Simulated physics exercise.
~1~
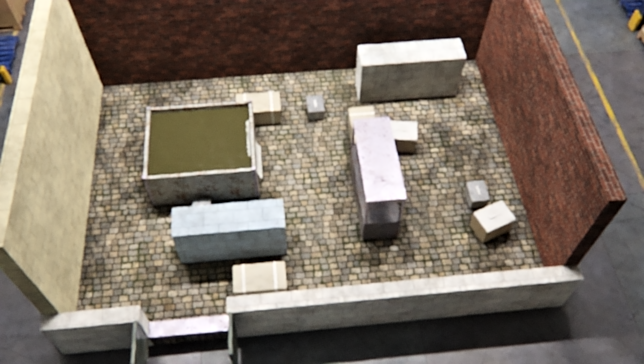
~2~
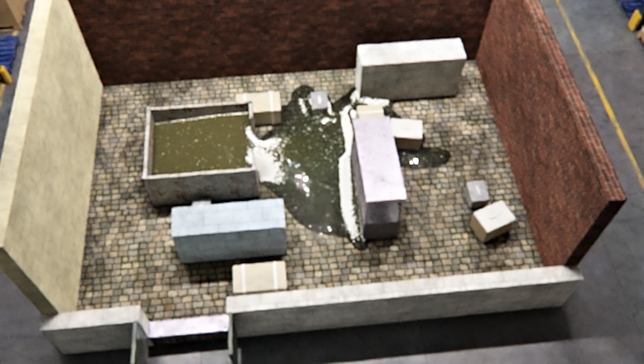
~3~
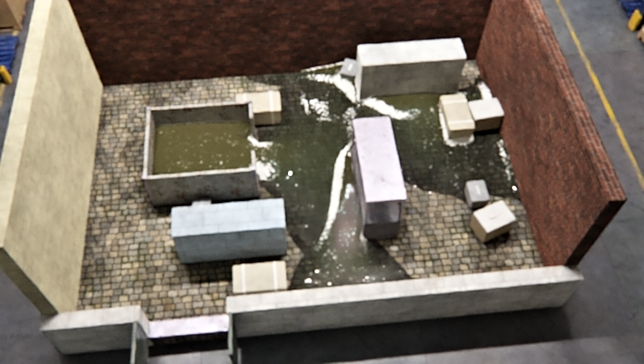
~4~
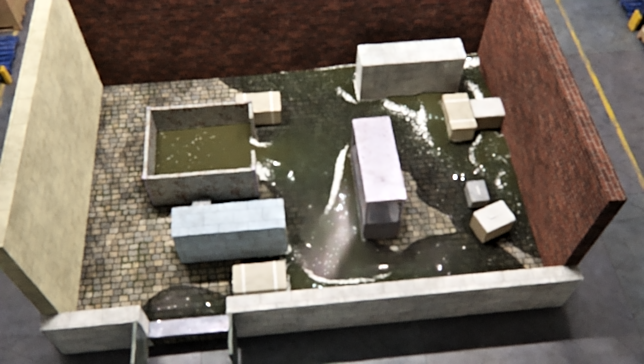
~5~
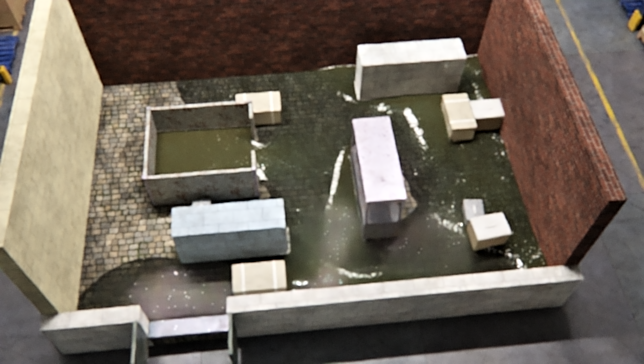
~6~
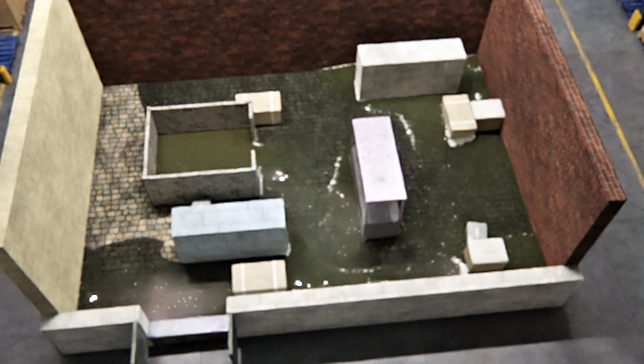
Murky green water burst from the right side of a walled tank and spread across the cobbled floor, pushing several pale boxes rightward and later two others toward the front wall, until it covered most of the hall, leaving a dry patch at left.
